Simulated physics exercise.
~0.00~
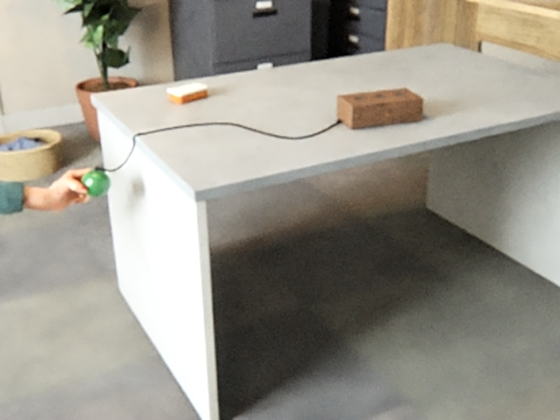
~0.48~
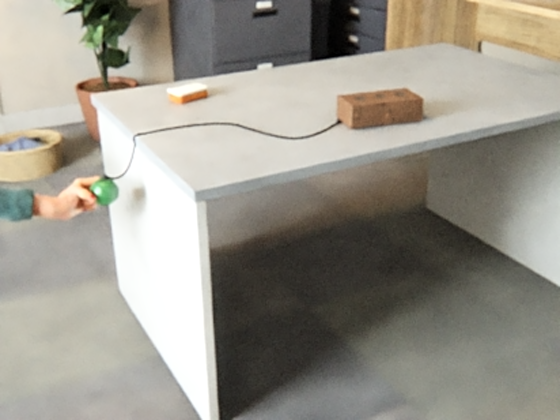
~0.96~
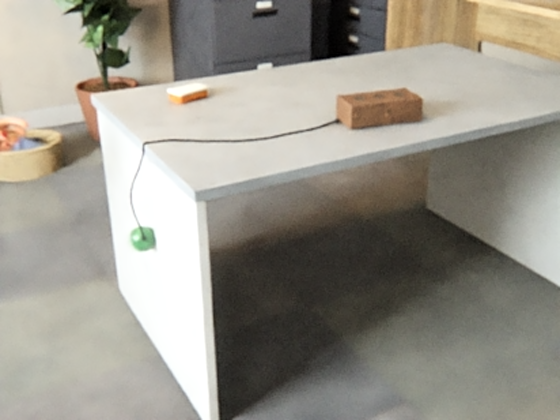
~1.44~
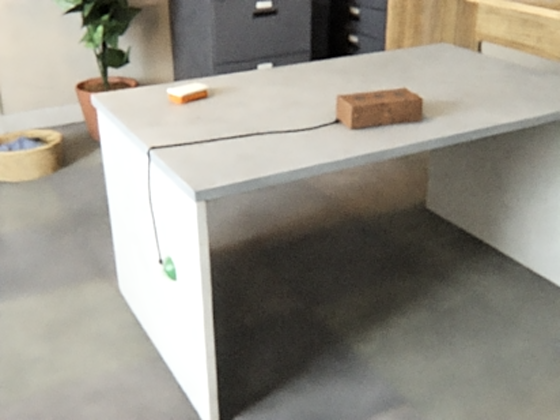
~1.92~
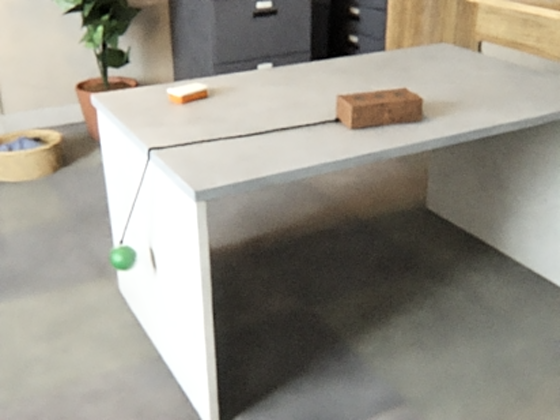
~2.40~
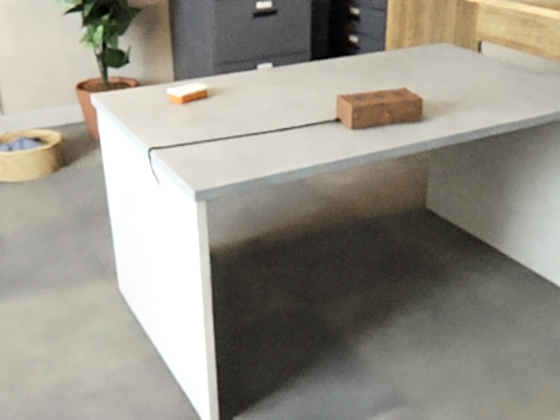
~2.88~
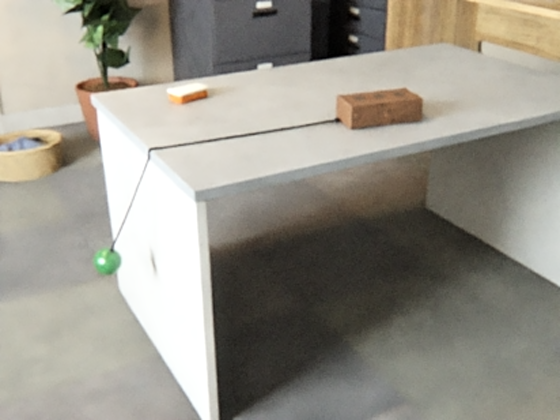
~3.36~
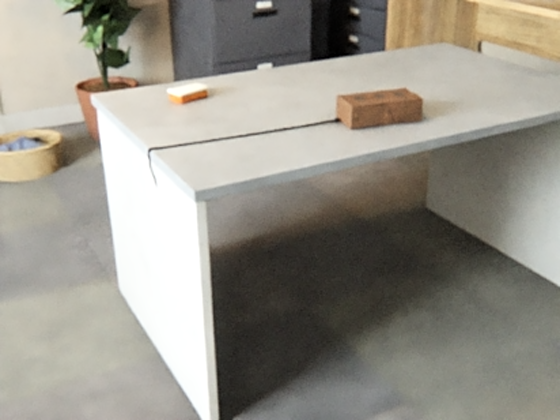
A green apple on a dark string tied to a brick is released by a hand beside a desk, drops, and swings back and forth past the desk's edge, finally passing out of view behind the side panel while the string stays taut and the brick and sponge stay still.
